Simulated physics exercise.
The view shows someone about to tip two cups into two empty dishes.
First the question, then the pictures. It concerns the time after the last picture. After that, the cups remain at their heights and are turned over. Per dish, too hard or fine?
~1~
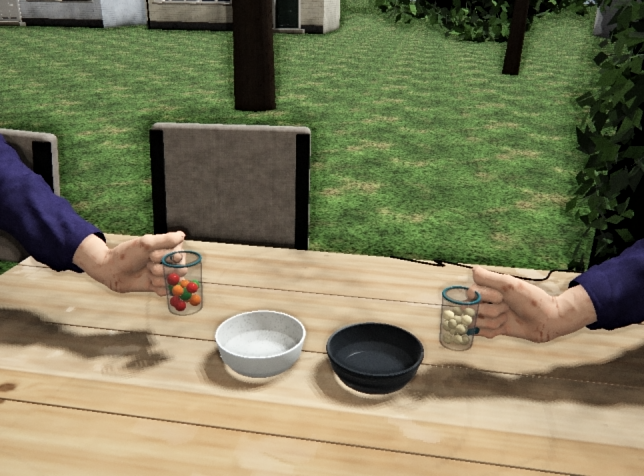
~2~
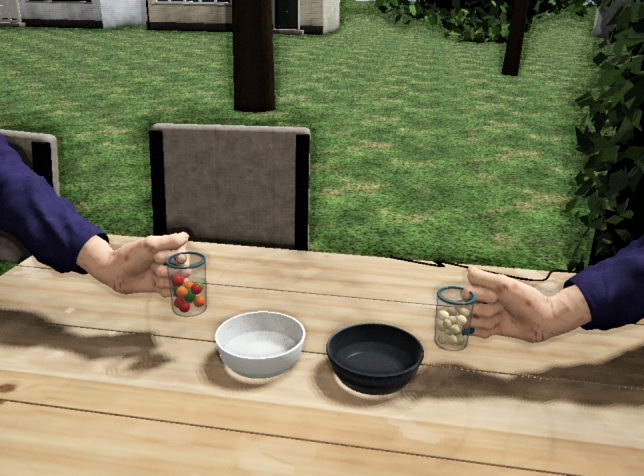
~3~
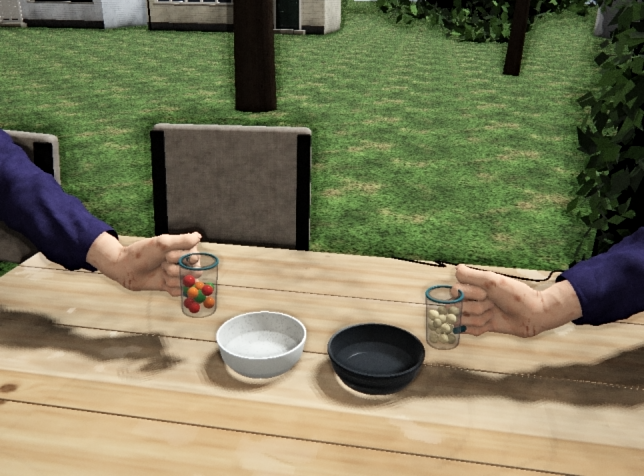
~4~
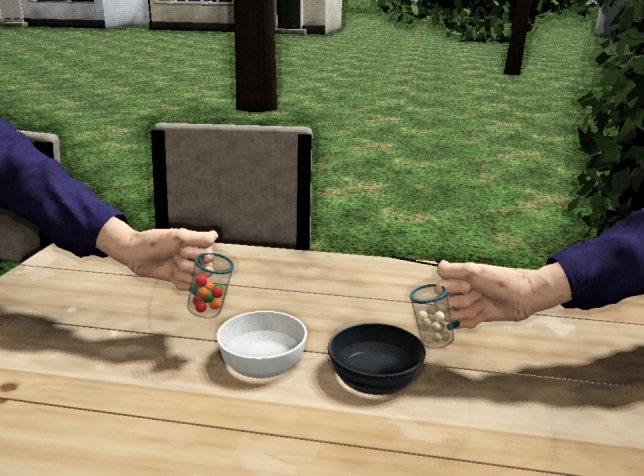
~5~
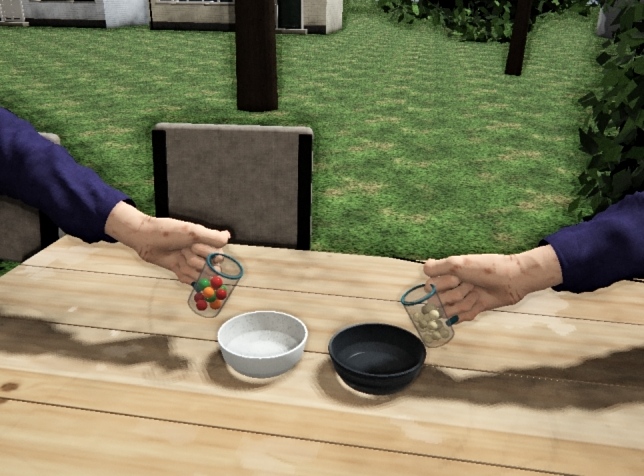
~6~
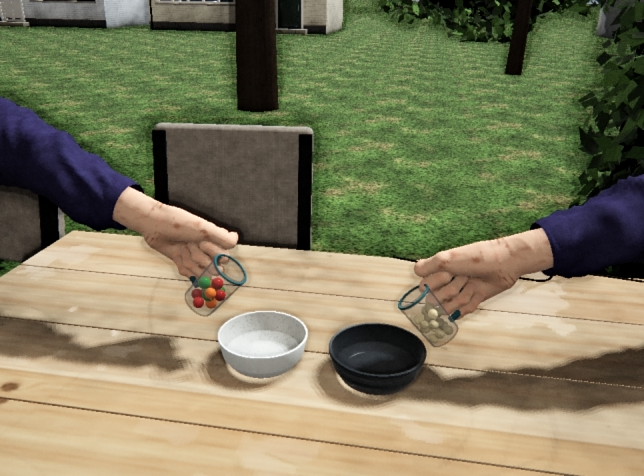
Left: Fine; right: Fine.
Then, 0.48 s on from there, left, the whole lot still in the cup; right, the whole lot still in the cup.
Then, 0.90 s on from there, left, near two thirds still in the cup, near a quarter in the dish, a little in the air; right, the whole lot still in the cup.
Then, 1.26 s on from there, left, the whole lot in the dish; right, the whole lot in the dish.
In the end, left, the whole lot in the dish, none at all outside the dish; right, the whole lot in the dish, none at all outside the dish.
